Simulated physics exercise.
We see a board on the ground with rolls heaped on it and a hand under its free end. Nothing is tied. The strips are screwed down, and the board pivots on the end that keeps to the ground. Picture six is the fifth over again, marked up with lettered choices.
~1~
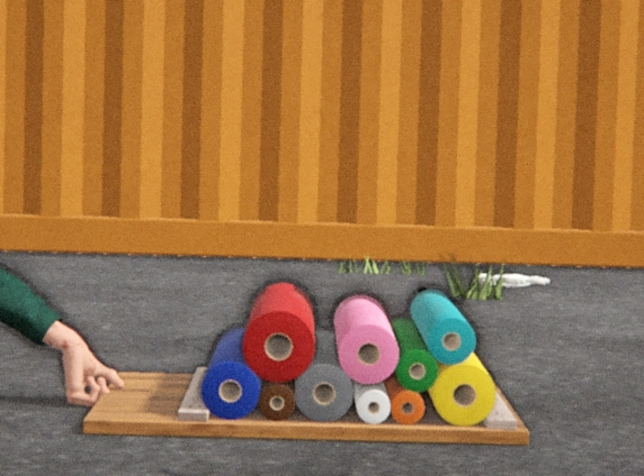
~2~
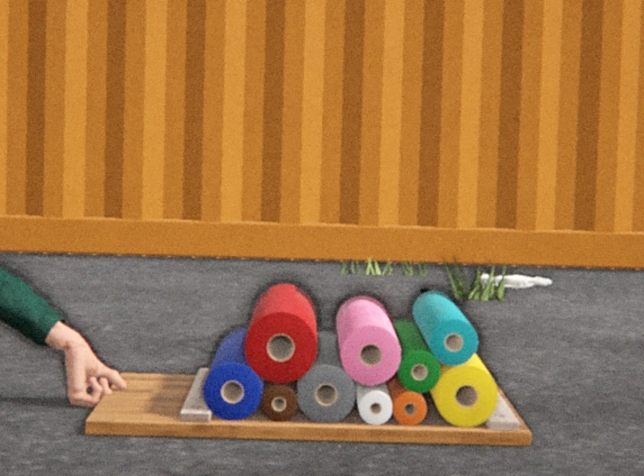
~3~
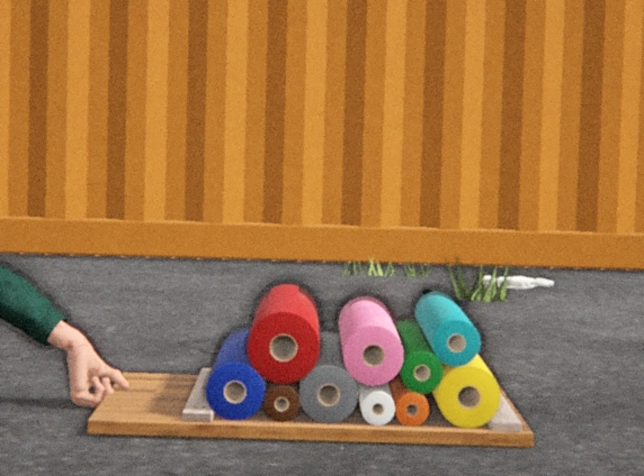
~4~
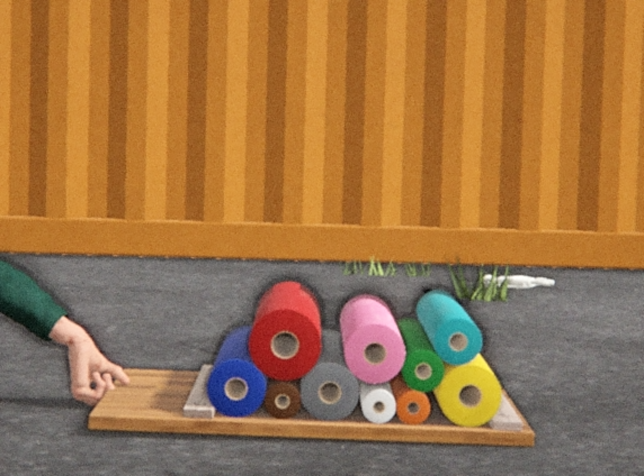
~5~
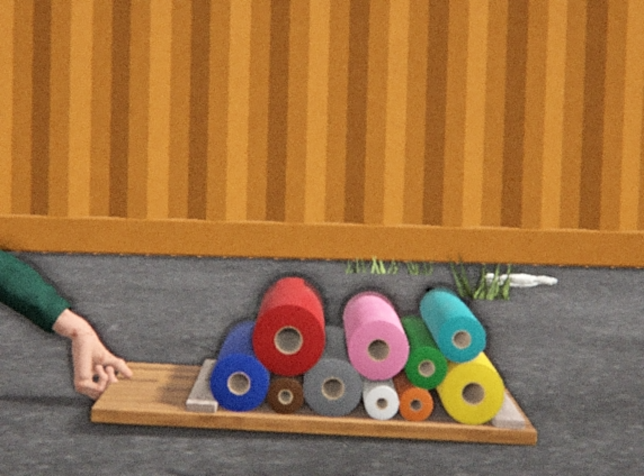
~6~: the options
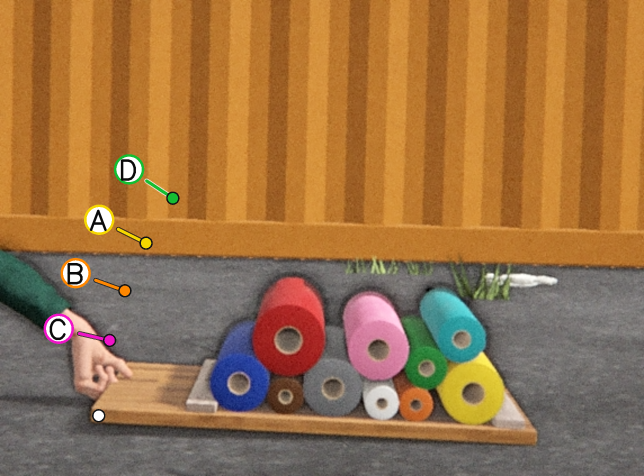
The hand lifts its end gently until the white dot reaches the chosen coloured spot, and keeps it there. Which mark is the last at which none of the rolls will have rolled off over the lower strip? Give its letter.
Up to C.
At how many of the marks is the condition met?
The number is one.
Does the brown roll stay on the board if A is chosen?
Yes.
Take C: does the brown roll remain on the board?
The brown roll: Yes.
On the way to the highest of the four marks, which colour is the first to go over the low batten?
First is the turquoise one.
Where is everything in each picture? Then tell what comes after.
Green roll (417, 371); pink roll (368, 354); turquoise roll (451, 341), in the first picture.
Turquoise roll (454, 342); board (308, 403), in the second picture.
Board (311, 403); blue roll (235, 392); orange roll (412, 409), in the third picture.
Board (312, 401); blue roll (236, 389); brown roll (283, 401), in the fourth picture.
Board (314, 396); blue roll (239, 383); brown roll (285, 396), in the fifth picture.
On the copy, A at (146, 243); B at (125, 291); C at (109, 340); D at (173, 198); the white dot at (99, 416).
On C. First, board at 11°.
Then, board at 12°.
Finally, board at 12°, none over the low batten.
By contrast, A five over the low batten; B five over the low batten; D five over the low batten.
